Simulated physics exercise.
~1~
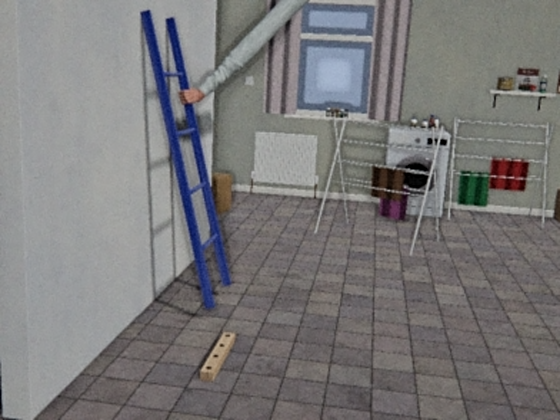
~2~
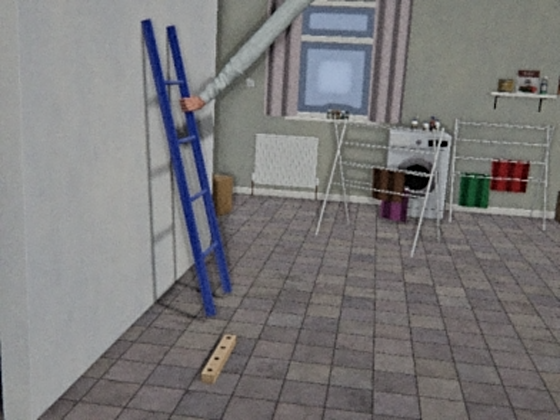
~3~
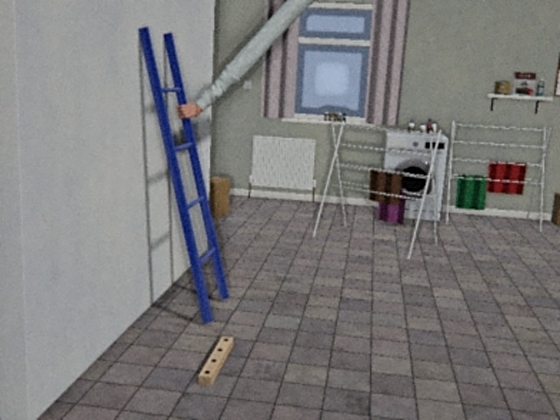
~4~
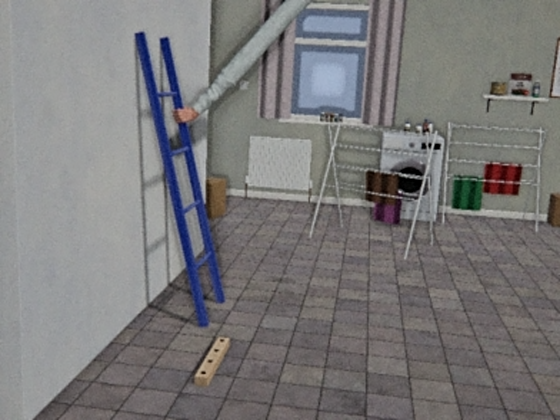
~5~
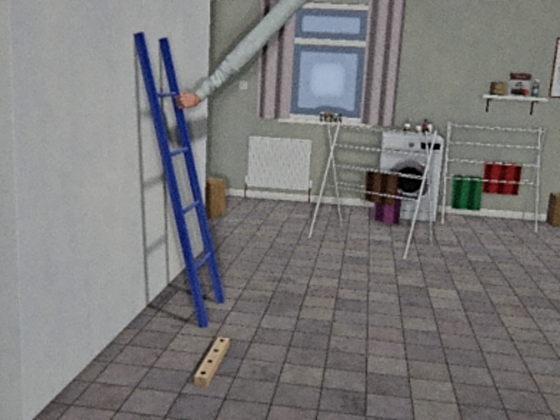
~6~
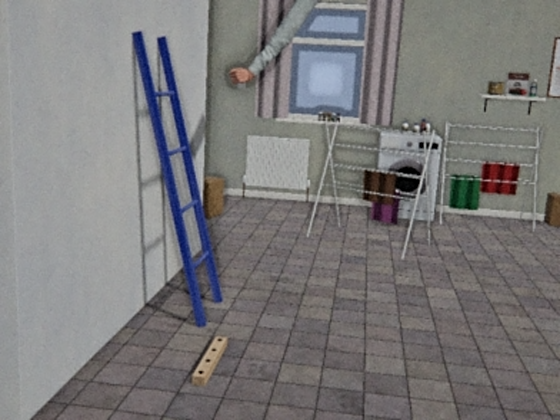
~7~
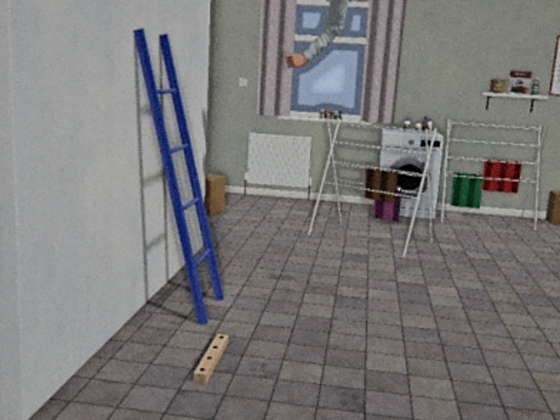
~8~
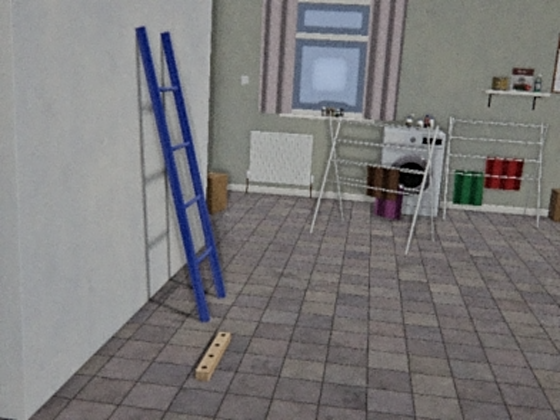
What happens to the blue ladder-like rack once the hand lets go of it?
It stays leaning against the wall on the left, with its feet in place on the tiled floor.
